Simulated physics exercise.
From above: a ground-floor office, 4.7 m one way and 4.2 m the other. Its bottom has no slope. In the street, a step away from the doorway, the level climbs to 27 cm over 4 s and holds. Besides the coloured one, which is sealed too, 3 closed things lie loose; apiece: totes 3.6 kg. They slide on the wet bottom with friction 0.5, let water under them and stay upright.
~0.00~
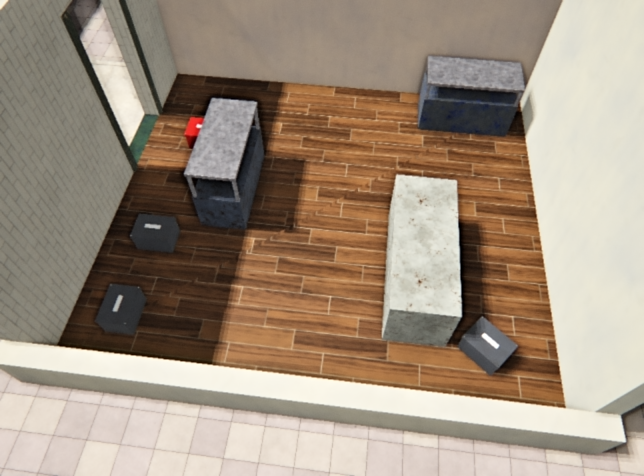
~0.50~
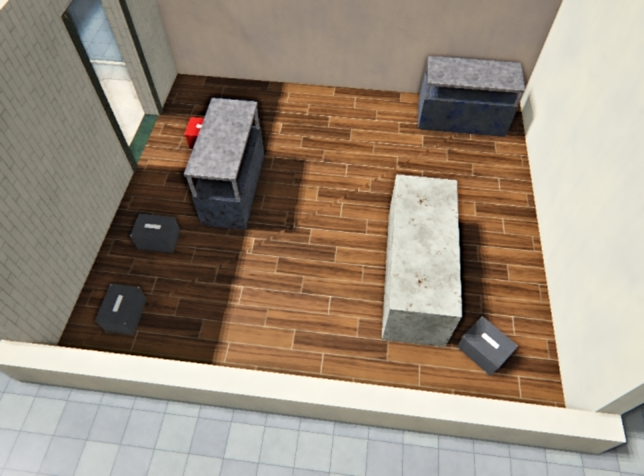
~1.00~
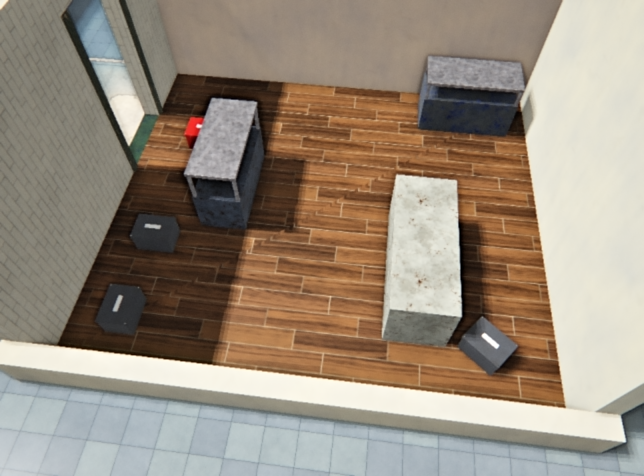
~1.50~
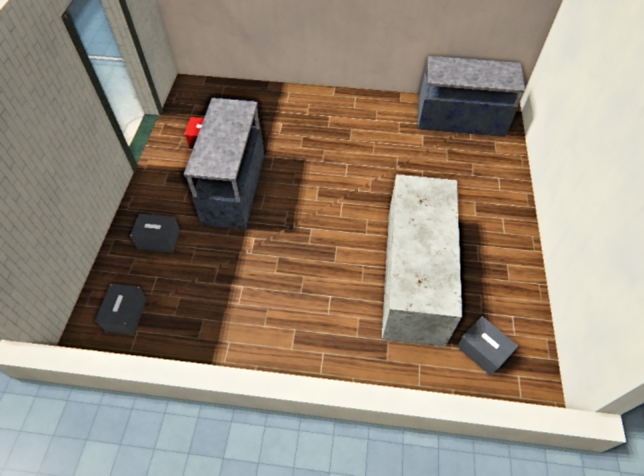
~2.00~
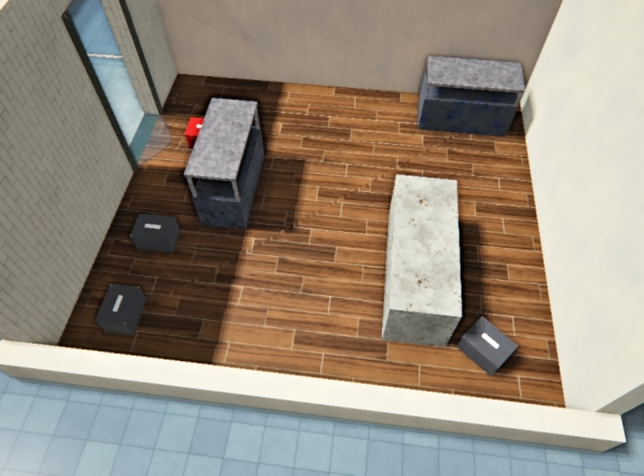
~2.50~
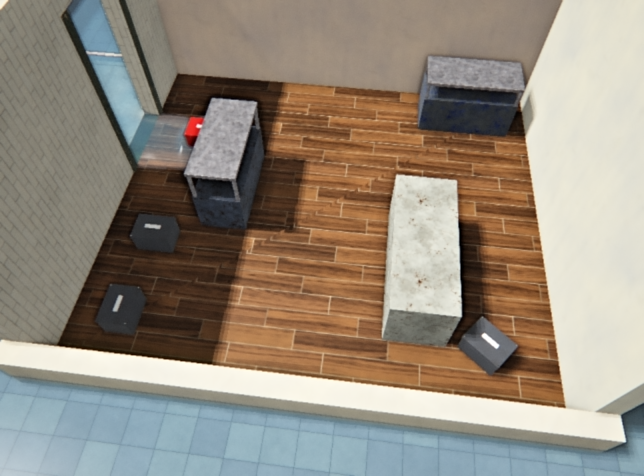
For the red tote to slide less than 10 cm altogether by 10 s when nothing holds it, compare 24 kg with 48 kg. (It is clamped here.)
I expect that only the higher weight holds it.
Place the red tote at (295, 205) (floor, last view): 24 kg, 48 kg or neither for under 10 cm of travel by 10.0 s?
The smaller is enough.
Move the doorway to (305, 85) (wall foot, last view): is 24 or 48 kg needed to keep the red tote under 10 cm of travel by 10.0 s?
In that case the lower weight is enough.
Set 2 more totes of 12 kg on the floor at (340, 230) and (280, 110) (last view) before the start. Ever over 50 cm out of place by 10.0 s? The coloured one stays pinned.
In that order: Less, past it.
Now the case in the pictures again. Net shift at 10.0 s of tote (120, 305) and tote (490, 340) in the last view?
In turn: 350 cm, 40 cm.
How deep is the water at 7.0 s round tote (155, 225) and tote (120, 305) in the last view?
About 12 and 12 cm.
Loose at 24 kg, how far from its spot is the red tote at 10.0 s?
Roughly 140 cm.
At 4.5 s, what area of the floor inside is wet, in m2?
Roughly 6.0 m2.
After 3.5 s the red tote would be 0 cm from its start with 24 kg and 0 cm from its start with 48 kg; 6 cm of water round it then.
After 4.5 s the red tote would be 3 cm from its start with 24 kg and 0 cm from its start with 48 kg; 9 cm of water round it then.
After 7.0 s the red tote would be 82 cm from its start with 24 kg and 0 cm from its start with 48 kg; 11 cm of water round it then.
After 10.0 s the red tote would be 135 cm from its start with 24 kg and 0 cm from its start with 48 kg; 12 cm of water round it then.
